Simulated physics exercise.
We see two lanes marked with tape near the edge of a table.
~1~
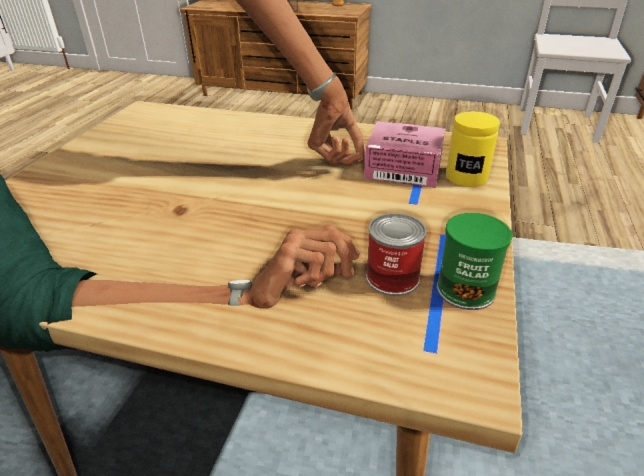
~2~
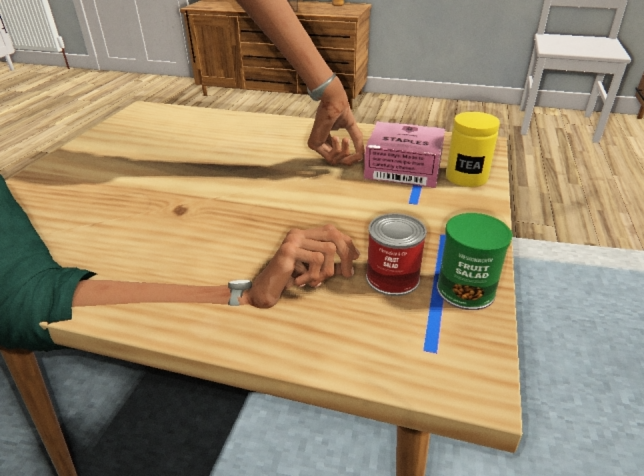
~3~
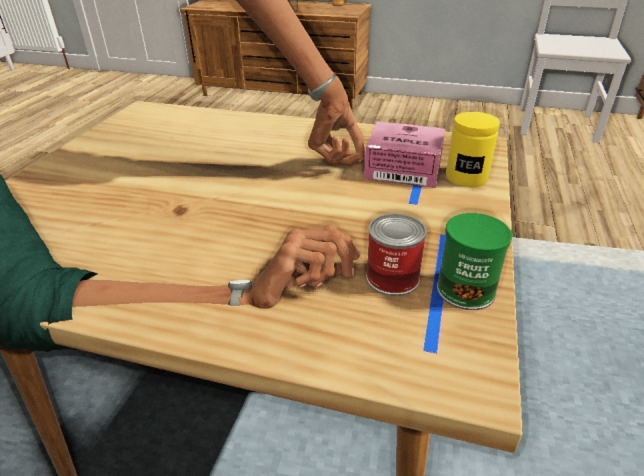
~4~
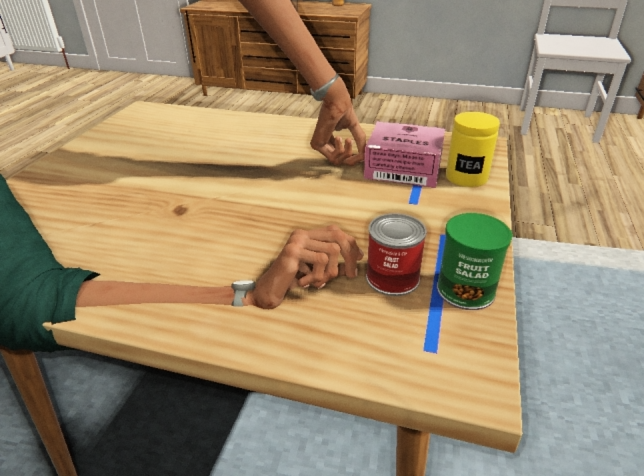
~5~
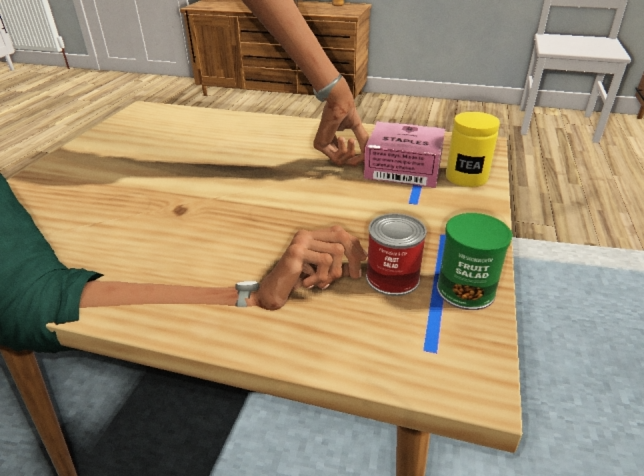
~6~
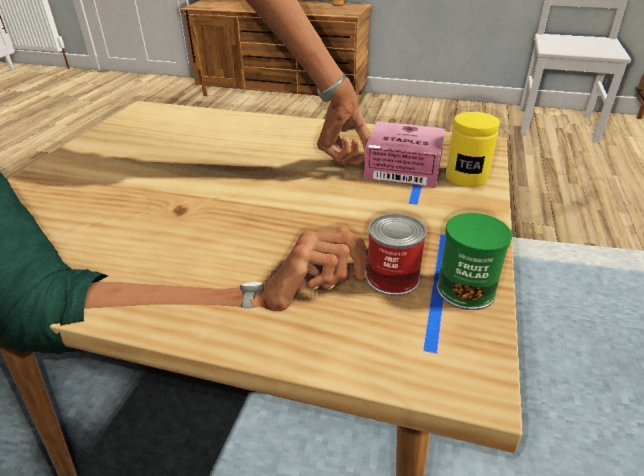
Two hands inch right toward a pink box and a red tin, which stay still.
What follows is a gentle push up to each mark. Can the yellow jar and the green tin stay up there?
The yellow jar drops to the floor, the green tin drops to the floor.
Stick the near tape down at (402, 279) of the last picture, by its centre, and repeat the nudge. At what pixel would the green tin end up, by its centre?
Resting at (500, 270).
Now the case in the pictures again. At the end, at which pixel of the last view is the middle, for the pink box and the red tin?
Near (464, 160) and (479, 268).
Then, 1.38 s later than the last frame, yellow jar tilted by 51° near (552, 188); green tin tilted by 51° near (576, 334).
When it is over, the yellow jar goes over the edge; the green tin goes over the edge.
